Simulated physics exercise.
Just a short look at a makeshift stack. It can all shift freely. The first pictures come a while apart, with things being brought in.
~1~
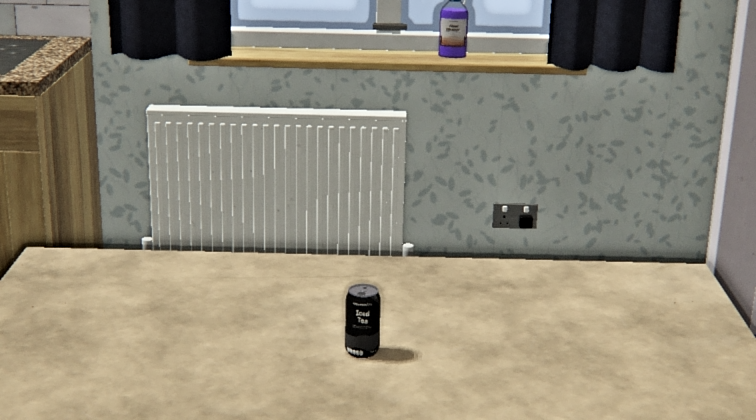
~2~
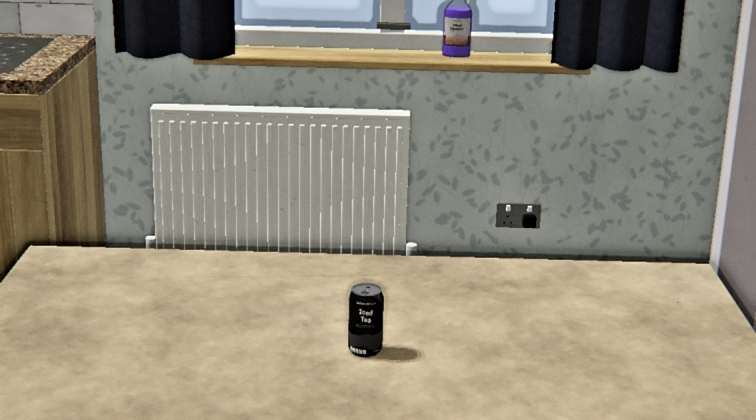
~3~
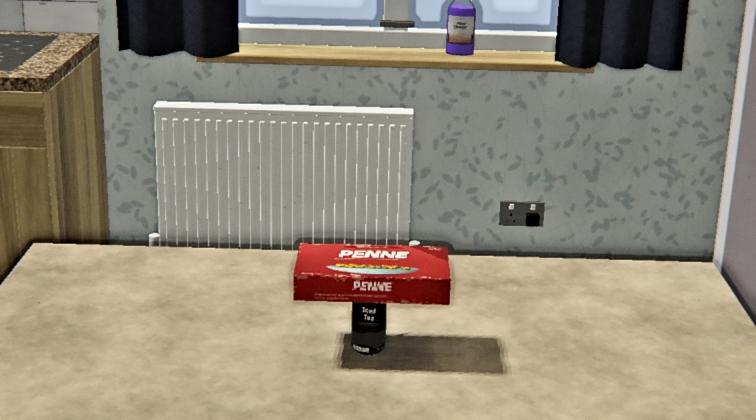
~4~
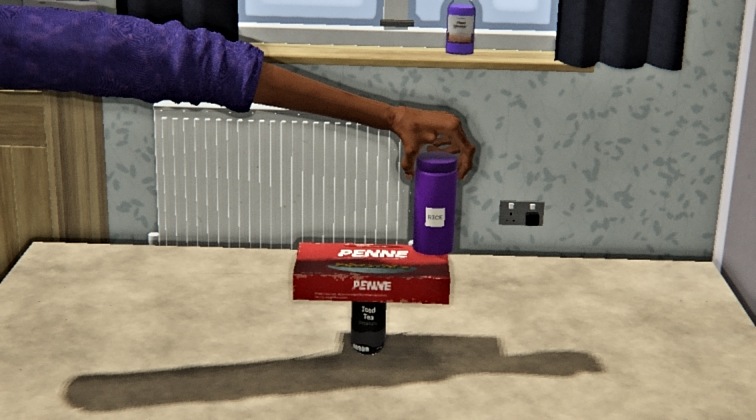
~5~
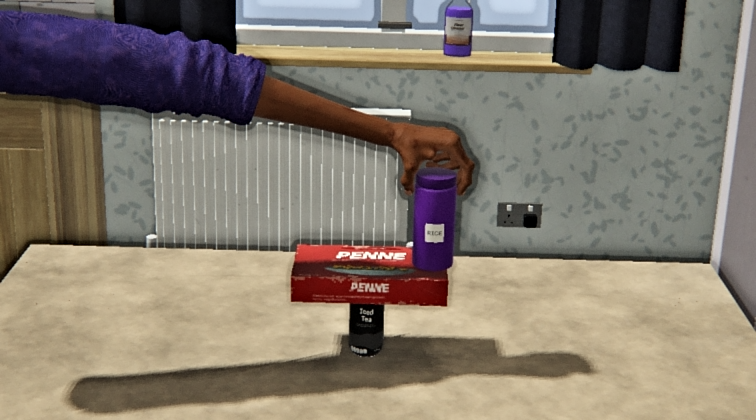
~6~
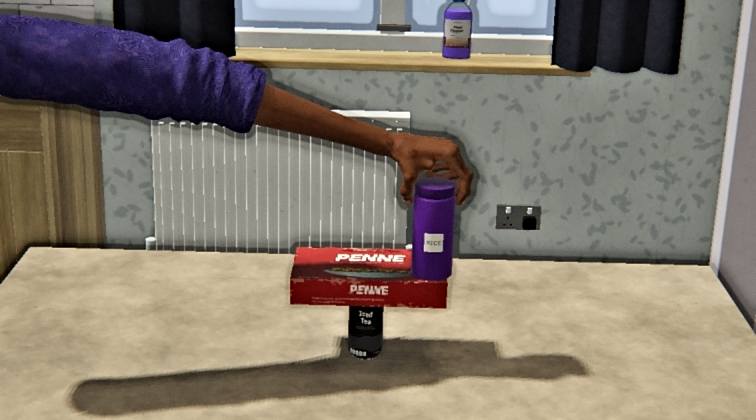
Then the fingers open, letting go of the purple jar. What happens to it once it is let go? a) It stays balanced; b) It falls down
It falls down.
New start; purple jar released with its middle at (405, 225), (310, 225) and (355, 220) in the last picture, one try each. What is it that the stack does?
The stack tumbles down the first time, tumbles down the second time, and remains standing the third time.
Then, 0.50 s on from there, purple jar now fallen; red packet turned 68° from how it was put.
Then, 0.90 s on from there, red packet on its side.
In the end, fallen, purple jar and red packet; black can unmoved. The stack comes apart.
